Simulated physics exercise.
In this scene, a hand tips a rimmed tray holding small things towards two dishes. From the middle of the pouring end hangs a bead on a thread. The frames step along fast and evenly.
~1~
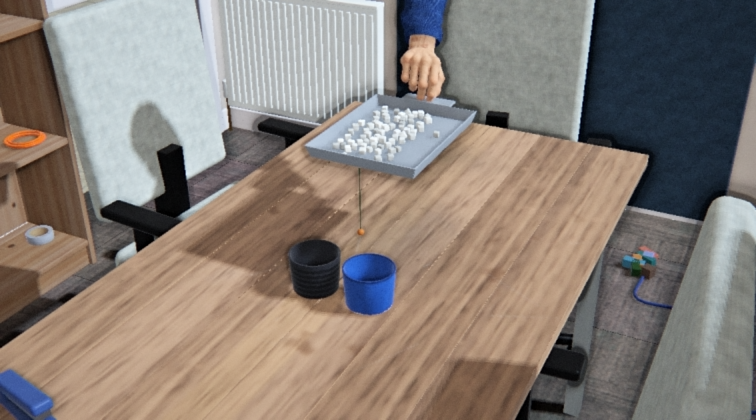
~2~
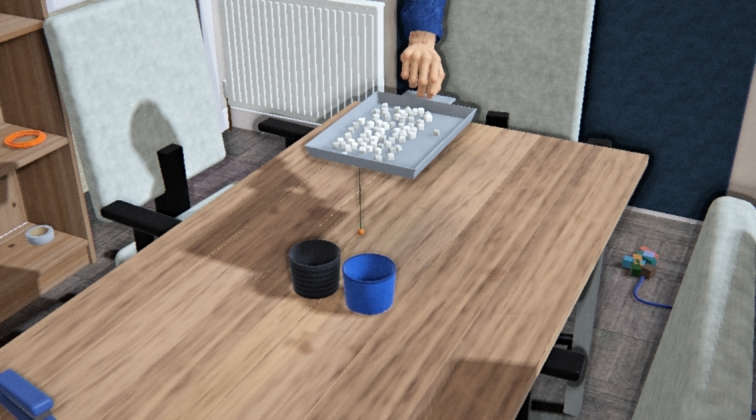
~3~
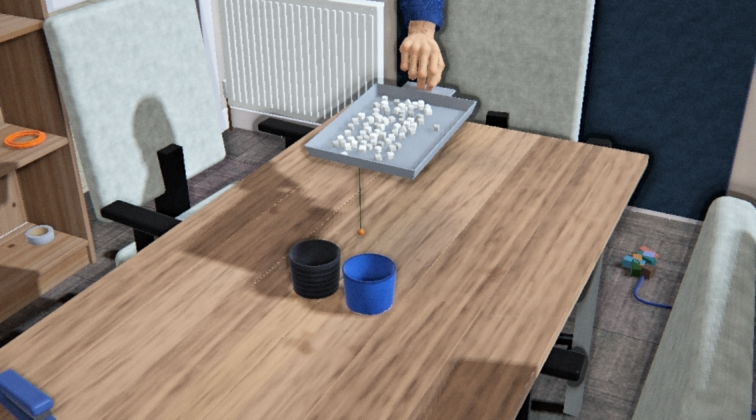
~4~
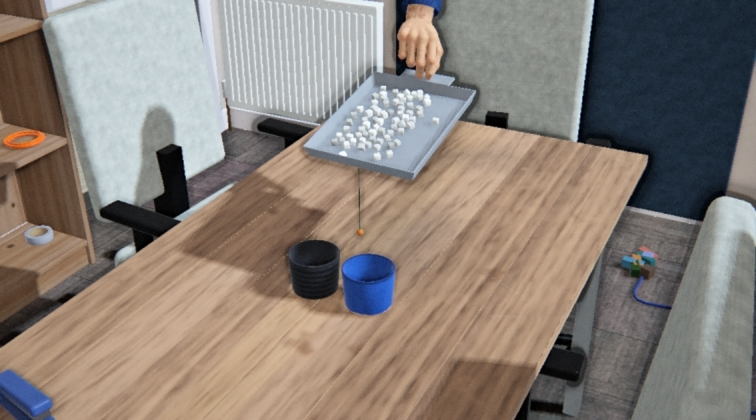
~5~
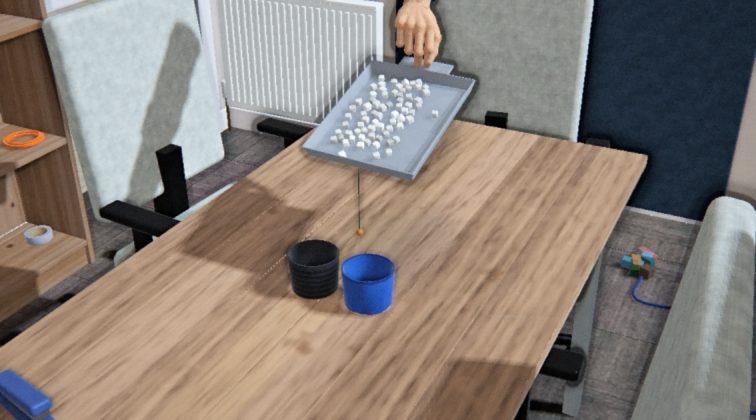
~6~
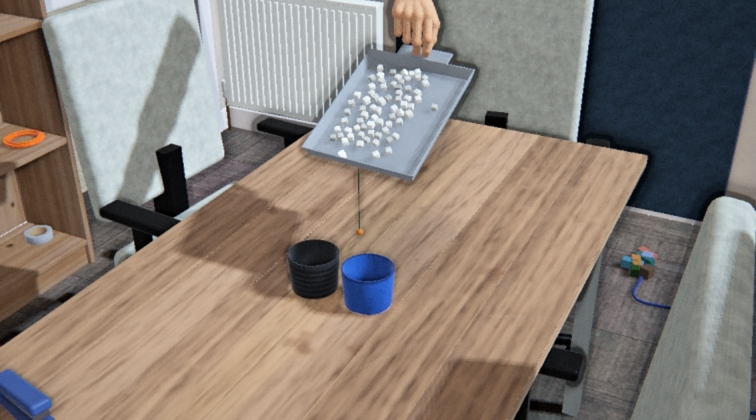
Above a wooden table, a hand held a grey tray of white sugar cubes behind a black dish and a blue one, then raised the back end, slanting the tray more steeply towards them.
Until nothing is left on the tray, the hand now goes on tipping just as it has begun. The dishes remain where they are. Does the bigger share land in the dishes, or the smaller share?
Dishes get most.
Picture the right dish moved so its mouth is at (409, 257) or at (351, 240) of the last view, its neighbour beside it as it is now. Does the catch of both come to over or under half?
Result, first setup: A minority share; second setup: A minority share.
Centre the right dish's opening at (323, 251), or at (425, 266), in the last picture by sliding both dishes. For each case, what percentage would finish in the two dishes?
20 and 40 %.
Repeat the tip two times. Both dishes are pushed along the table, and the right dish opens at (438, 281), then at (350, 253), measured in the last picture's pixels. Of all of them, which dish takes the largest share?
It comes out as the dish further left in the first try and the dish further right in the second.
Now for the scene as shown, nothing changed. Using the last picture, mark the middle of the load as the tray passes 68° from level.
About (368, 157).
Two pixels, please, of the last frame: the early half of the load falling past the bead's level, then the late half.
Around (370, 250) first; around (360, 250) second.
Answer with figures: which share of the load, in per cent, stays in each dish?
Near 20 in a hundred for the left dish; near 50 for the right dish.
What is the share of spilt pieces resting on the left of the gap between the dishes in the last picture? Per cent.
About 10 percent.
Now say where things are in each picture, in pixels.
Corners of the pouring end near (310, 145) and (413, 166), level; middle of the load near (381, 133), sugar cubes; left dish near (302, 279); right dish near (357, 295); bead on its thread near (361, 232), in the first frame.
Corners of the pouring end near (310, 145) and (413, 167), level; middle of the load near (381, 132), in the second frame.
Corners of the pouring end near (310, 145) and (413, 168), tipped barely, lowest at the right corner; middle of the load near (381, 128), in the third frame.
Corners of the pouring end near (309, 145) and (412, 169), tipped a little, lowest at the right corner; middle of the load near (380, 122), in the fourth frame.
Corners of the pouring end near (308, 145) and (411, 171), tipped clearly, lowest at the right corner; middle of the load near (379, 116), in the fifth frame.
Corners of the pouring end near (307, 145) and (411, 172), tipped clearly, lowest at the right corner; middle of the load near (378, 111); left dish near (301, 279); right dish near (356, 295), in the sixth frame.
Shortly afterwards, tray tipped steeply; all but a few on the tray; a little in the air.
Next, tray tipped past a quarter turn; near a quarter on the tray; near a third in the right dish; a little in the left dish; a little outside both; near a third in the air.
Some moments later, tray tipped past a quarter turn; near half in the right dish; near a quarter in the left dish; near a quarter outside both.
In the end, tray tipped past a quarter turn; near half in the right dish; near a quarter in the left dish; near a quarter outside both.
